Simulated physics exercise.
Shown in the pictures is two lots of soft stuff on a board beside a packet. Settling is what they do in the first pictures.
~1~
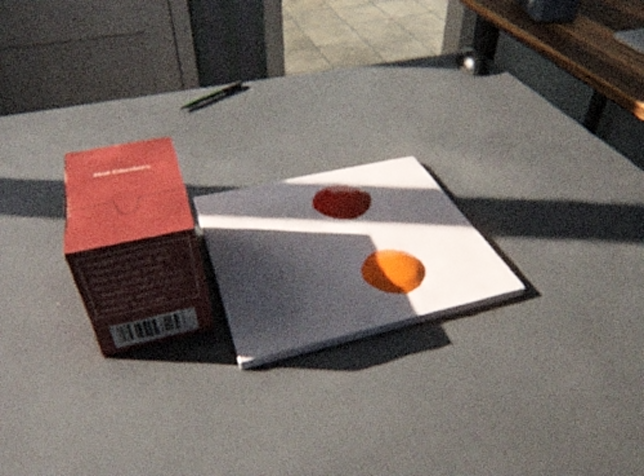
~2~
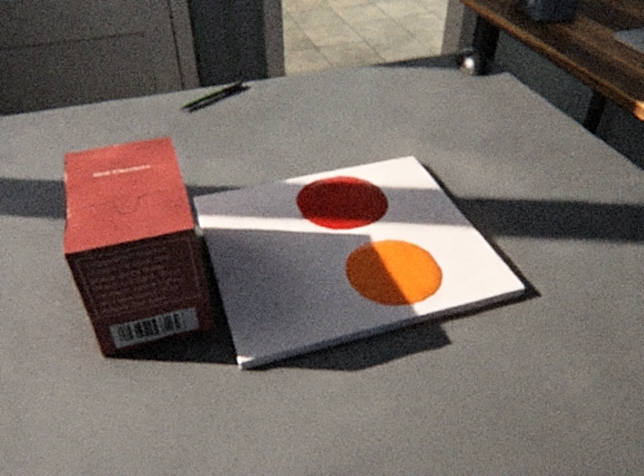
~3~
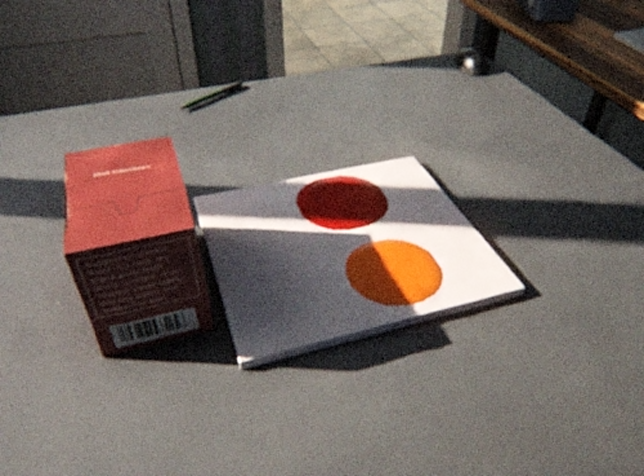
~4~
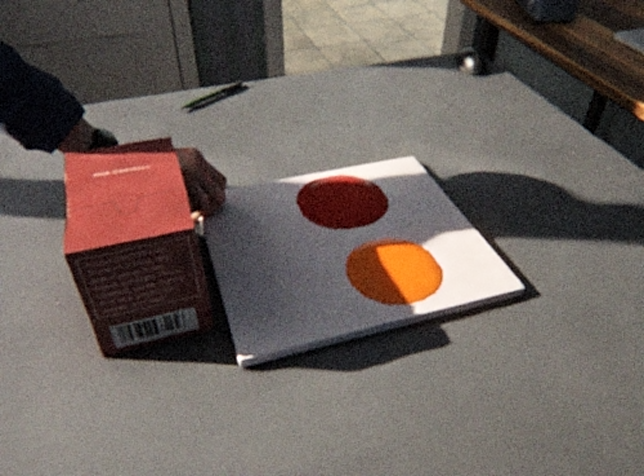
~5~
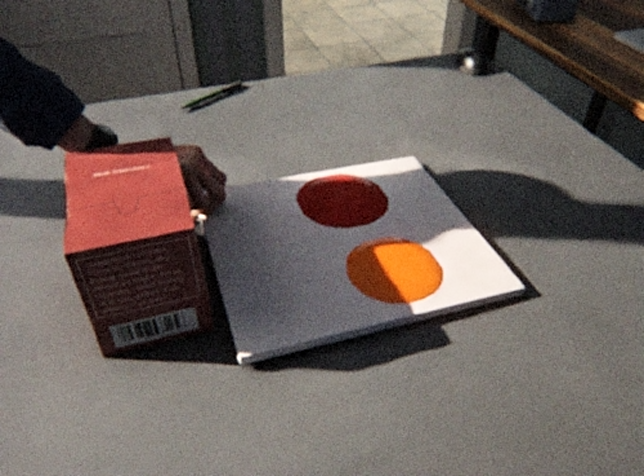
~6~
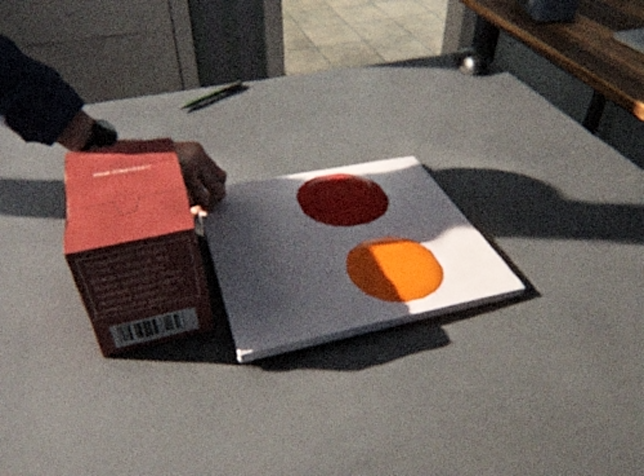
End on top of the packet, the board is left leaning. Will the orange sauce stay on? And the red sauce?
Put simply, the orange sauce makes it off, and the red sauce makes it off.
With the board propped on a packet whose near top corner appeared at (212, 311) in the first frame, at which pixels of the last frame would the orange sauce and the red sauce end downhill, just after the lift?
The first one ends near (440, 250) and the second near (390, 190).
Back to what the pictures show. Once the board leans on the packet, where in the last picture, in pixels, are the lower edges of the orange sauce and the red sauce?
You'd find them at (495, 245) and (439, 181), in that order.
A moment on, slope about 29°; the orange sauce has crept down a long way; the red sauce has crept down a long way.
Further on, the orange sauce is dripping off the low end; the red sauce is dripping off the low end.
When it is over, slope about 29°; the orange sauce is dripping off the low end; the red sauce is dripping off the low end.
